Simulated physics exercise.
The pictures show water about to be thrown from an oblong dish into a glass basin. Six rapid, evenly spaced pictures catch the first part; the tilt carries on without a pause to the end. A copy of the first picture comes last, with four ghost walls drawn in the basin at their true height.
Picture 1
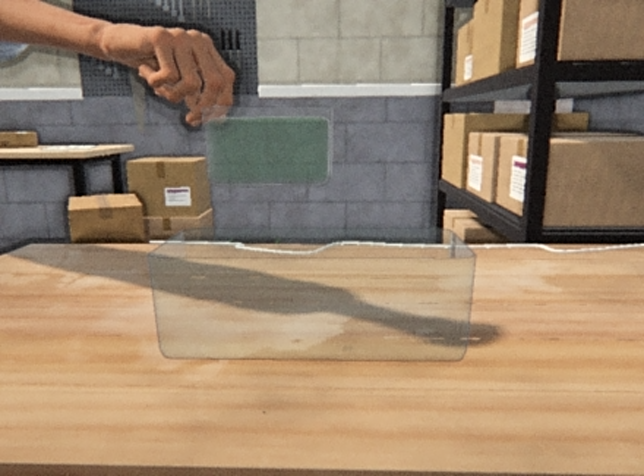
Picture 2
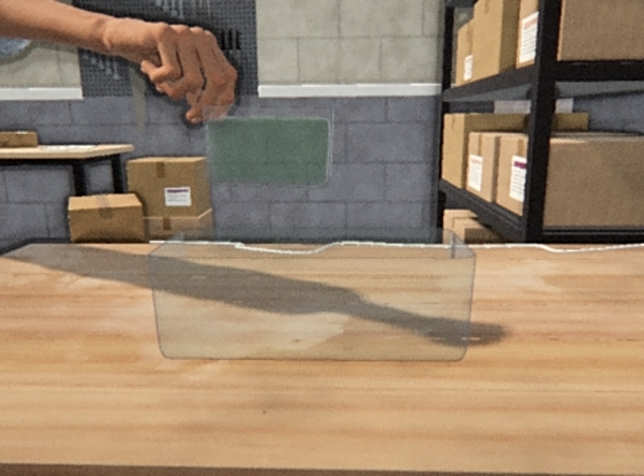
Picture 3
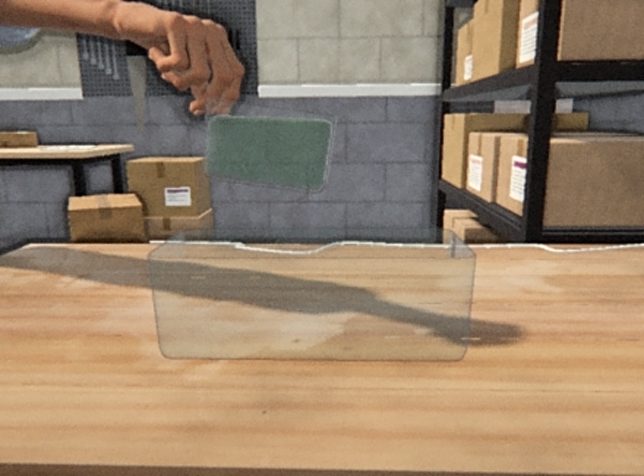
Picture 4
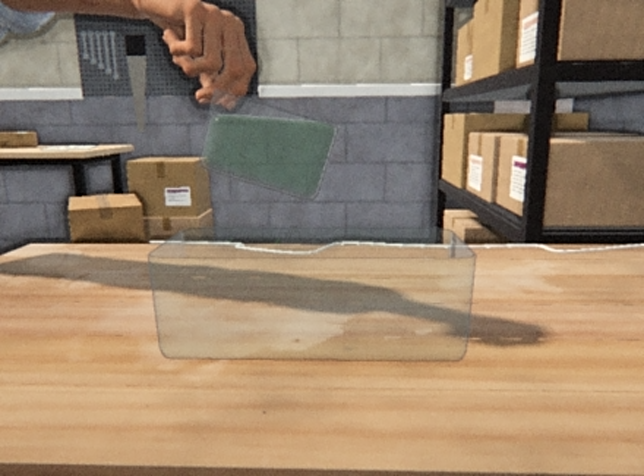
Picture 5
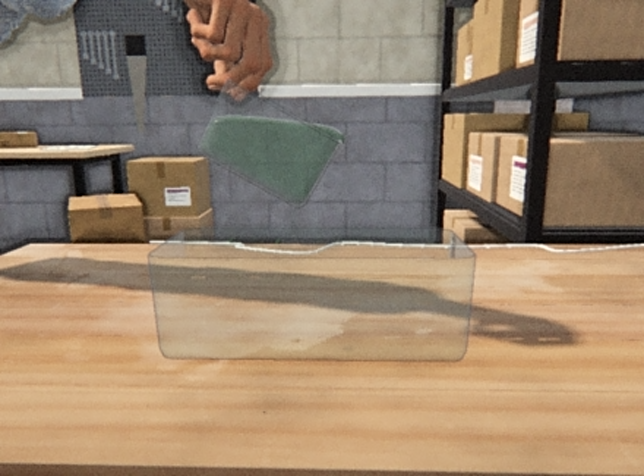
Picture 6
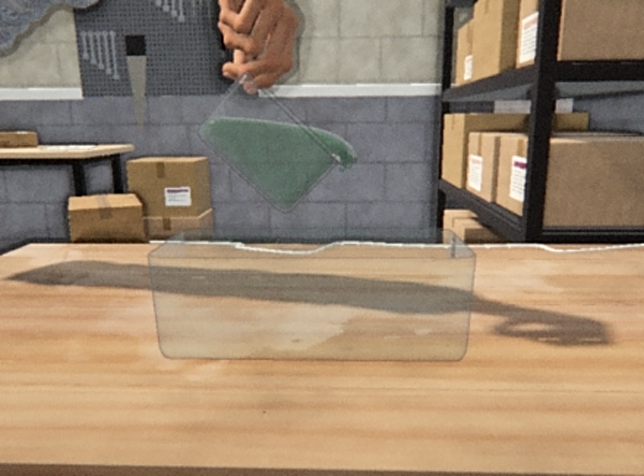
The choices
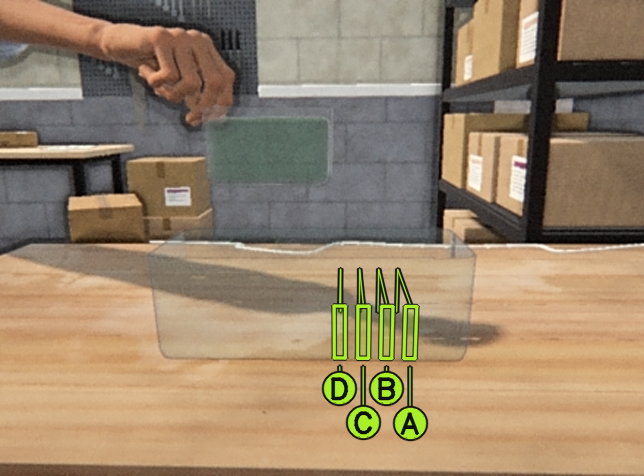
A hand moving right above a clear basin on a wooden table, steadily tilting a transparent dish of green liquid rightward.
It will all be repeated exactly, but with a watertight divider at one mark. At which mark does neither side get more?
C works best here.
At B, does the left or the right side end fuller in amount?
The left side.
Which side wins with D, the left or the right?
The right one.
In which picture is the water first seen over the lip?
Picture 5.
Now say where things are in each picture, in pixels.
Upright, lip at (329, 106); basin from (161, 355) to (466, 358); nothing has left yet.
Upright, lip at (330, 108); nothing has left yet.
Tipped about 8°, lip at (333, 115); nothing has left yet.
Tipped about 17°, lip at (337, 126); nothing has left yet.
Tipped about 30°, lip at (339, 141); water is over the lip, down to (339, 141).
Tipped about 44°, lip at (338, 157); water is over the lip, down to (341, 169).
On the marked copy, A at (410, 367); B at (386, 366); C at (363, 366); D at (339, 366).
With A, about 85 % ends left of the wall and 7 % right of it; 8 % is lost outside.
With B, about 70 % ends left of the wall and 26 % right of it; 4 % is lost outside.
With C, about 49 % ends left of the wall and 48 % right of it; 3 % is lost outside.
With D, about 28 % ends left of the wall and 69 % right of it; 3 % is lost outside.
